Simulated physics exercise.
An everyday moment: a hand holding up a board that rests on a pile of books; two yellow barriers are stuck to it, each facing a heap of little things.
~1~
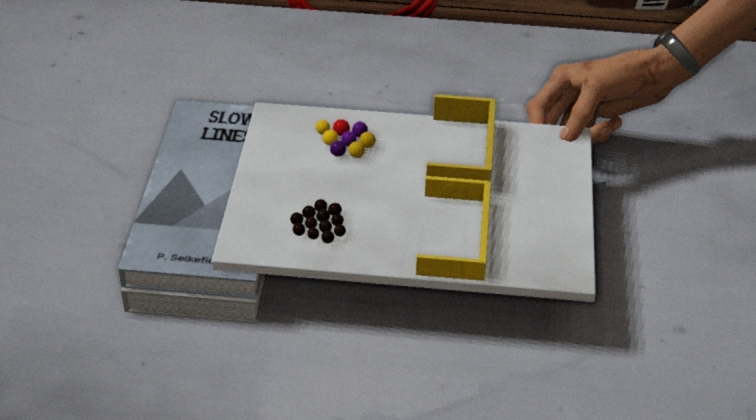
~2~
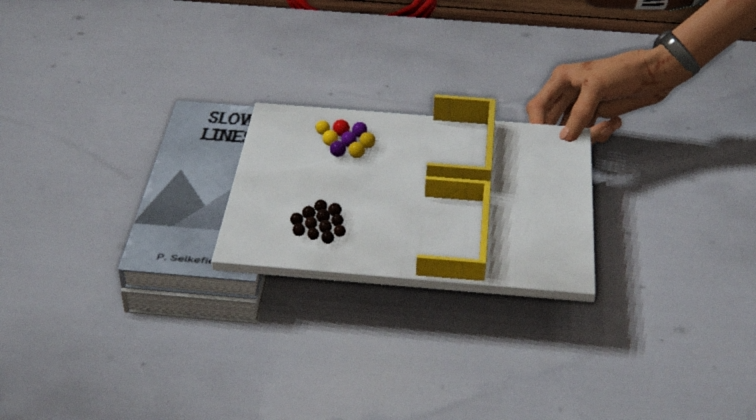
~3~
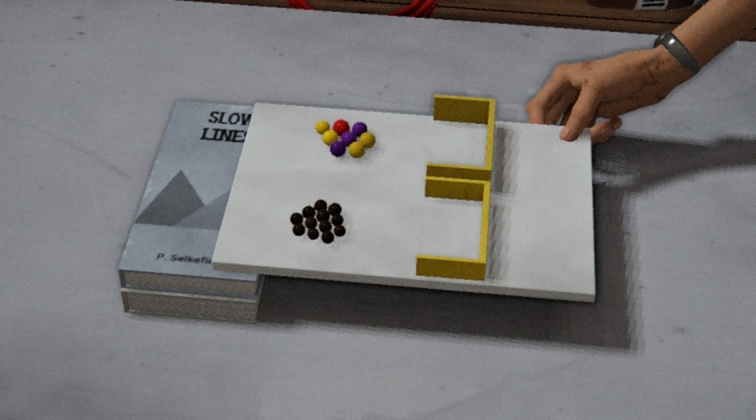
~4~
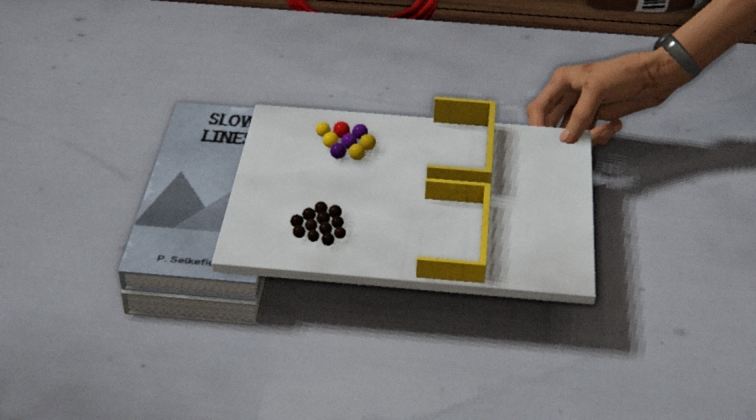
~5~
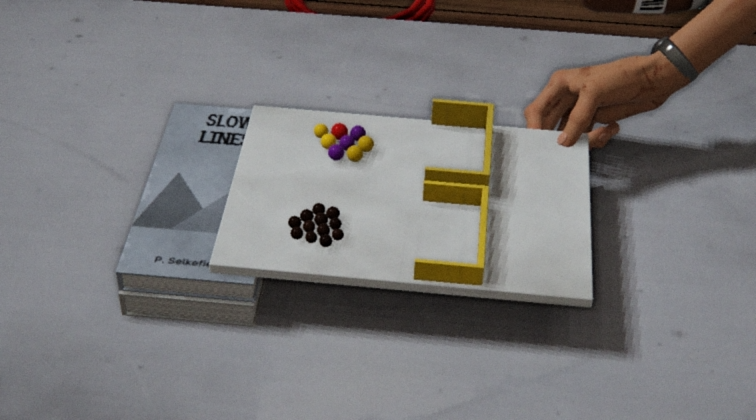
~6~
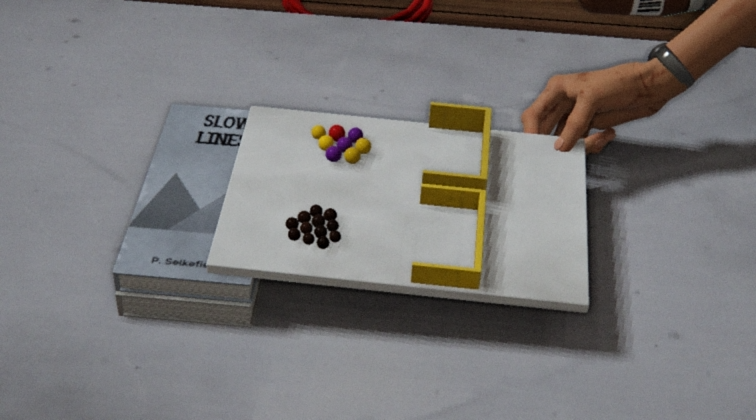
A hand held up the right end of a white board resting on books and lowered it very slightly, while the colourful balls and dark balls stayed still, apart from the two yellow barriers.
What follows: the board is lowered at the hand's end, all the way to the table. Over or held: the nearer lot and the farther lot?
The nearer lot is stopped by its bar; the farther lot is stopped by its bar.
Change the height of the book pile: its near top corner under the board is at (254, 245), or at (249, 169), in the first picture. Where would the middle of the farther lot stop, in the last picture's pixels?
Around (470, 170) in the first try, (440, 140) in the second.
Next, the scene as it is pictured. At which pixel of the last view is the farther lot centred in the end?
At about (471, 175).
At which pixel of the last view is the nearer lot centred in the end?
Roughly at (463, 259).
Then, 0.28 s past the last view, board sloping at 7°; nearer lot where it was; farther lot where it was.
Then, 0.59 s past the last view, board resting at 10°; nearer lot on its way down; farther lot on its way down.
Then, 0.95 s past the last view, board resting at 10°; nearer lot has reached its bar; farther lot has reached its bar.
Finally, board resting at 10°; nearer lot gathered behind its bar; farther lot gathered behind its bar.
